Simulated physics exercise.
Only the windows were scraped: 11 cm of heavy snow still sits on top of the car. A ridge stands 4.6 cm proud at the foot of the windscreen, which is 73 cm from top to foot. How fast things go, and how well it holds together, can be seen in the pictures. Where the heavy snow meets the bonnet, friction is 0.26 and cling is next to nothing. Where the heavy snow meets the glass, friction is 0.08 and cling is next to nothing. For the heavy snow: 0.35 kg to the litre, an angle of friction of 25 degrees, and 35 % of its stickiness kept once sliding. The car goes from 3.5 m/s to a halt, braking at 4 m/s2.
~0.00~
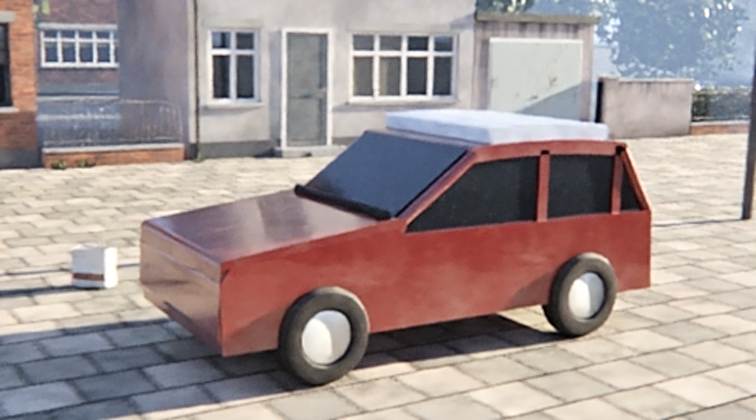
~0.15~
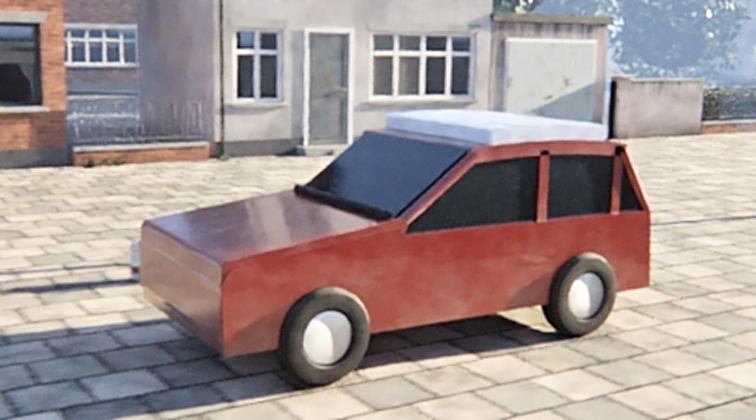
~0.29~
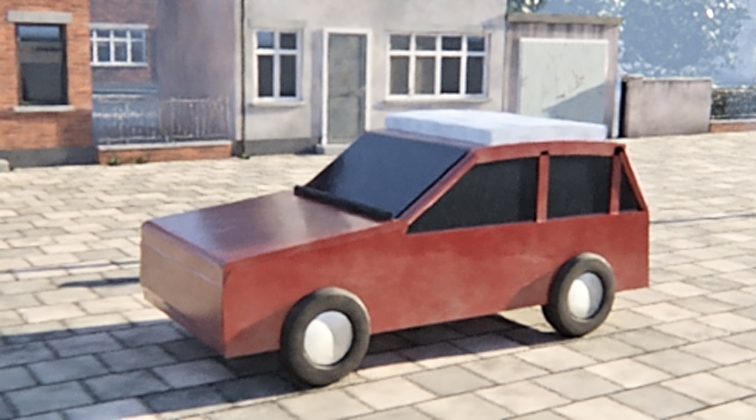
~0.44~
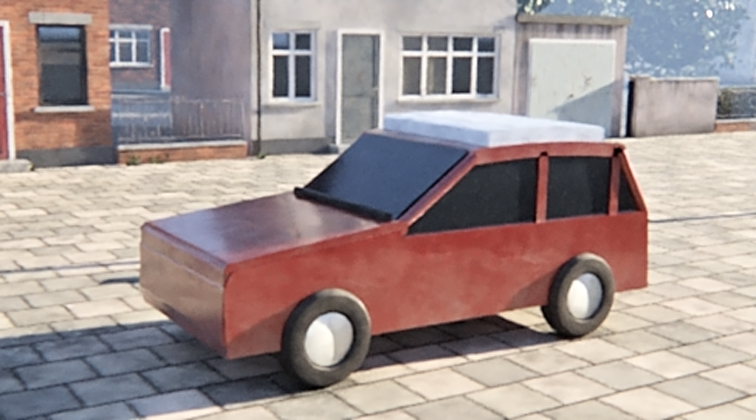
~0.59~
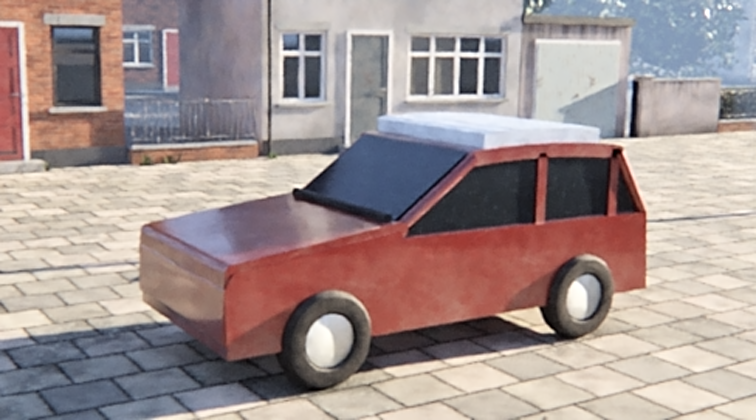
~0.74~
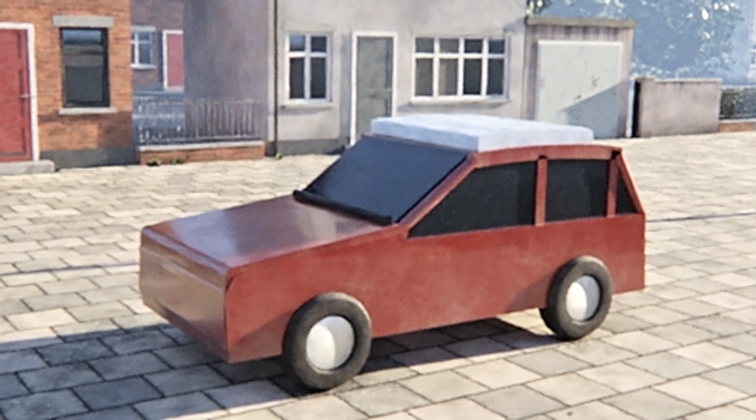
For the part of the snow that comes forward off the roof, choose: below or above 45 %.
Expect below.
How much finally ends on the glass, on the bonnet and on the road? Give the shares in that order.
In the end some 9 percent lies on the glass, 14 percent on the bonnet, and 0 percent on the road.
By 1.10 s, 84 % of the snow is on the roof, 16 % on the glass, none on the bonnet and none has gone off the nose.
By 1.52 s, 78 % of the snow is on the roof, 15 % on the glass, 7 % on the bonnet and none has gone off the nose.
By 1.95 s, 78 % of the snow is on the roof, 9 % on the glass, 13 % on the bonnet and none has gone off the nose.
By 2.38 s, 78 % of the snow is on the roof, 9 % on the glass, 13 % on the bonnet and none has gone off the nose.
By 2.70 s, at the end, 78 % of the snow is on the roof, 9 % on the glass, 13 % on the bonnet and none has gone off the nose.
